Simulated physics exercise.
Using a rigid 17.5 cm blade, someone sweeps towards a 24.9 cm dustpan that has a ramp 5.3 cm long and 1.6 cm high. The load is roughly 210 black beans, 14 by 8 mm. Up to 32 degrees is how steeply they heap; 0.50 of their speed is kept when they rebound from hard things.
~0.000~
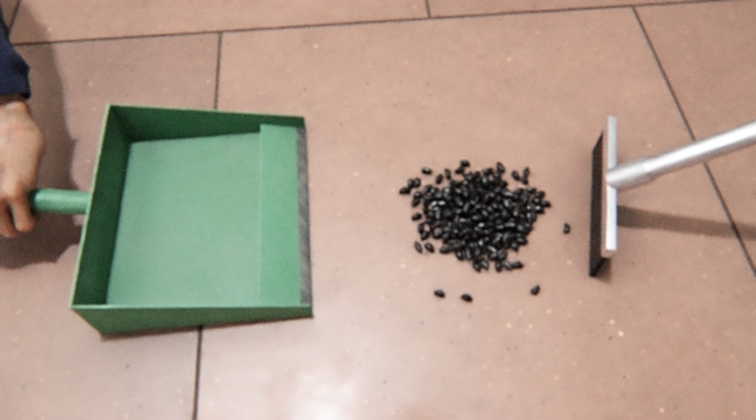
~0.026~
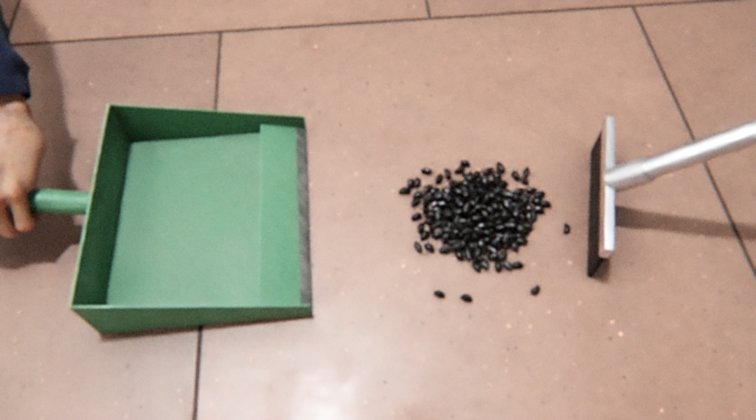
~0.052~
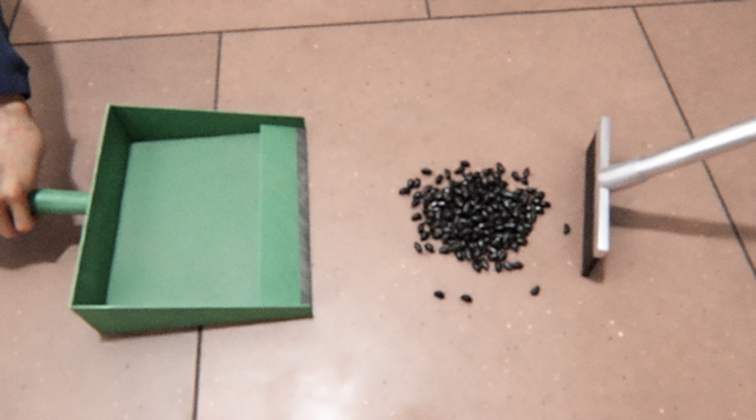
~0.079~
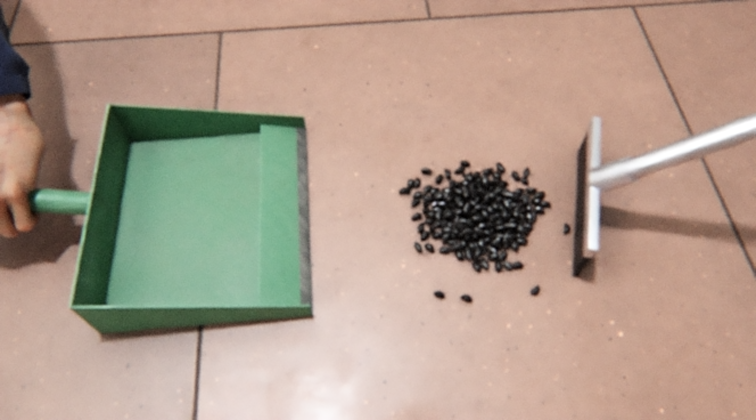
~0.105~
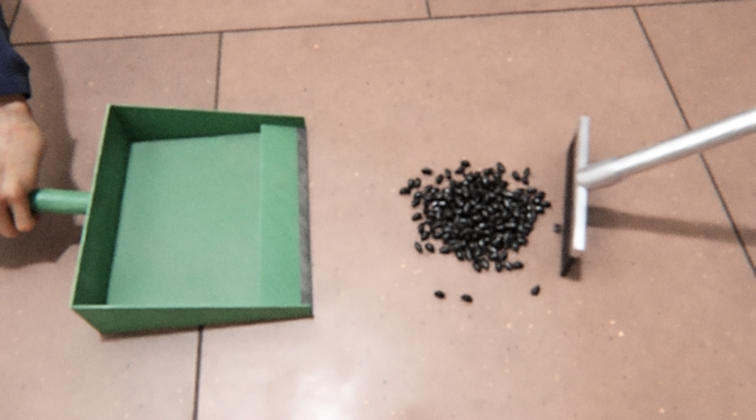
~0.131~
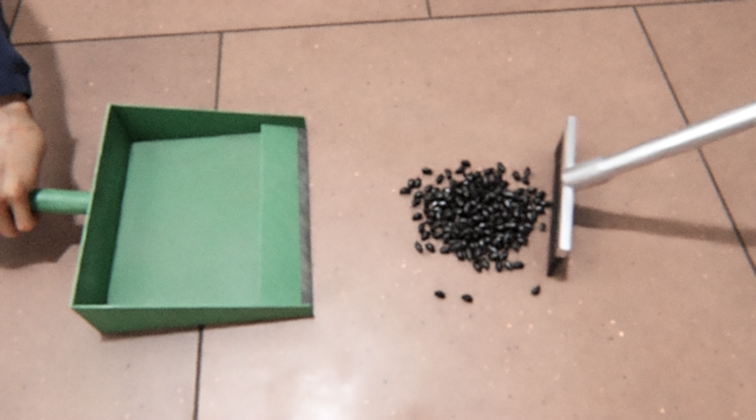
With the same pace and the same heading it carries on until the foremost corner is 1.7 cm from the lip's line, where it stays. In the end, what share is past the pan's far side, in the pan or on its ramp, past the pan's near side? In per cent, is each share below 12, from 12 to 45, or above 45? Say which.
My prediction: Far side: A small minority, pan: A sizeable minority, near side: A small minority.
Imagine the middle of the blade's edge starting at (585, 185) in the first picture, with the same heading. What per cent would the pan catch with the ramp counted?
Around 20 %.
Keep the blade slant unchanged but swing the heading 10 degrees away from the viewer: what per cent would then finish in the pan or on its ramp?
Roughly 25 per cent.
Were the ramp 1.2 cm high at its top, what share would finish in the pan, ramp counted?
Estimate: About 25 in a hundred.
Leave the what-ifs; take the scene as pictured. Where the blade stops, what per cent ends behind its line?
About 15 per cent.
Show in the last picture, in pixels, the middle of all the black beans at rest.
Est. centre at rest: (321, 198) px.
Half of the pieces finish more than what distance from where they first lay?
It works out to roughly 18 cm.
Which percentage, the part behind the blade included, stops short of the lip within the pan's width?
70 %.
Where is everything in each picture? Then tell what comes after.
The first frame shows blade from (608, 251) to (609, 126), moved 0.0 cm, 0 of the pieces shifted so far; middle of the pieces at (479, 214); pan at (196, 222).
The second frame shows blade from (606, 252) to (607, 126), moved 0.2 cm, 0 of the pieces shifted so far; middle of the pieces at (479, 214).
The third frame shows blade from (600, 252) to (602, 126), moved 0.8 cm, 0 of the pieces shifted so far; middle of the pieces at (479, 214).
The fourth frame shows blade from (590, 252) to (593, 126), moved 1.8 cm, 0 of the pieces shifted so far; middle of the pieces at (479, 214).
The fifth frame shows blade from (577, 251) to (582, 126), moved 3.2 cm, 1 of the pieces shifted so far; middle of the pieces at (479, 214).
The sixth frame shows blade from (562, 251) to (569, 126), moved 4.7 cm, 1 of the pieces shifted so far; middle of the pieces at (480, 214); pan at (196, 222). The blade's pace is about 0.58 m/s, heading 6 degrees away from the viewer's side.
Then, at 0.34 s, middle of the blade 16 cm from the lip; 0 % over the lip, far side 0 %, near side 0 %.
After 0.48 s, middle of the blade 8 cm from the lip; 0 % over the lip, far side 0 %, near side 5 %.
After 0.75 s, middle of the blade 4 cm from the lip; 20 % over the lip, far side 5 %, near side 5 %.
By 1.6 s all is still; far side 5 %, pan 20 %, near side 5 %, in front of the lip or behind the blade 70 %.
